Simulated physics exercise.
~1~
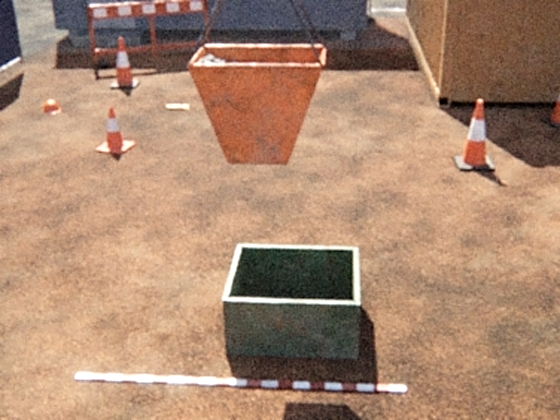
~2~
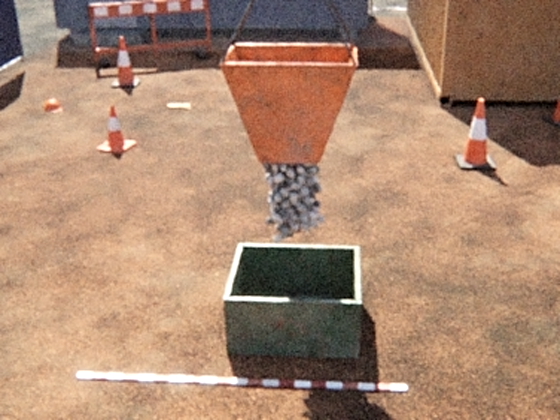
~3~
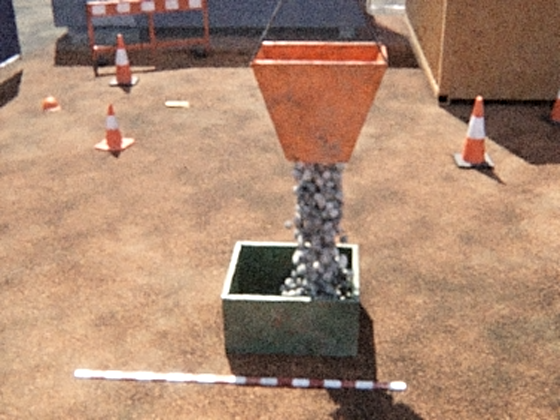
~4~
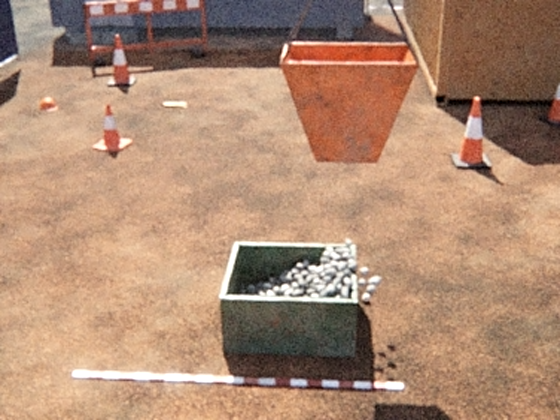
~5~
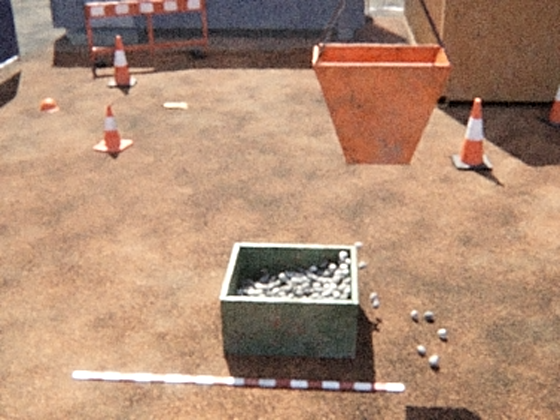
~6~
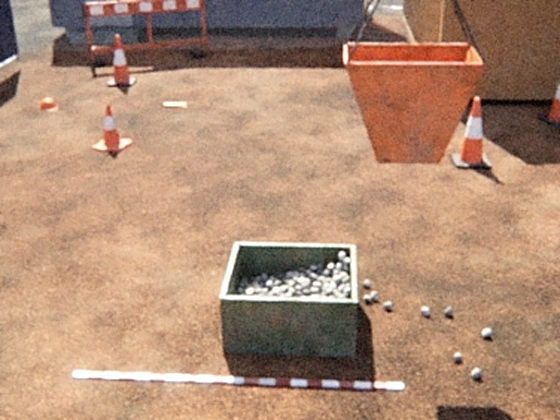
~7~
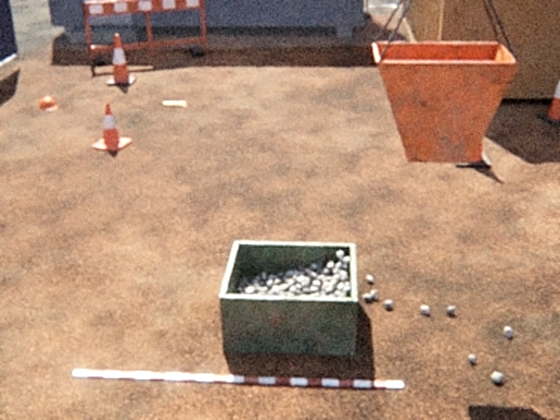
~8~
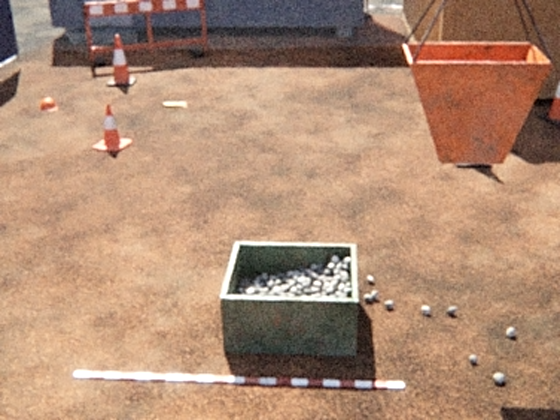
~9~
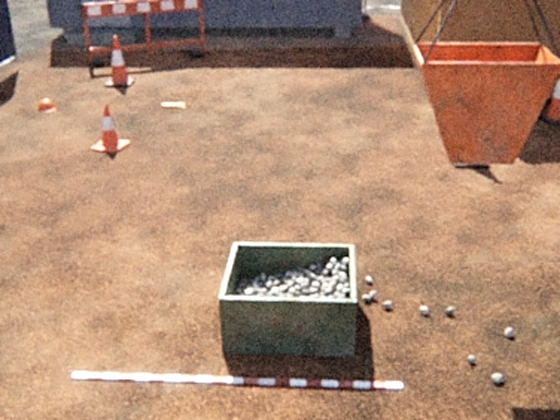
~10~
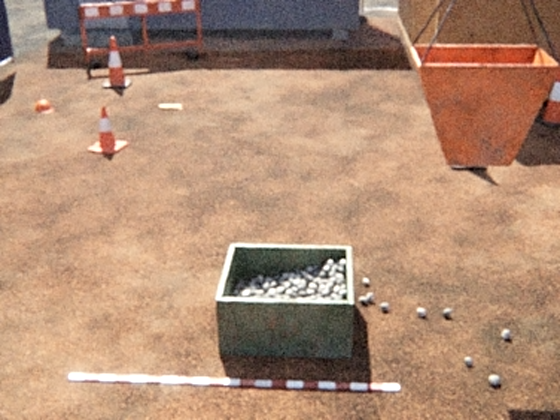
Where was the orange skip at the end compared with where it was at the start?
At the start it hung near the top middle, a little above the green bin, and by the end it was well over to the right, at about the same height.
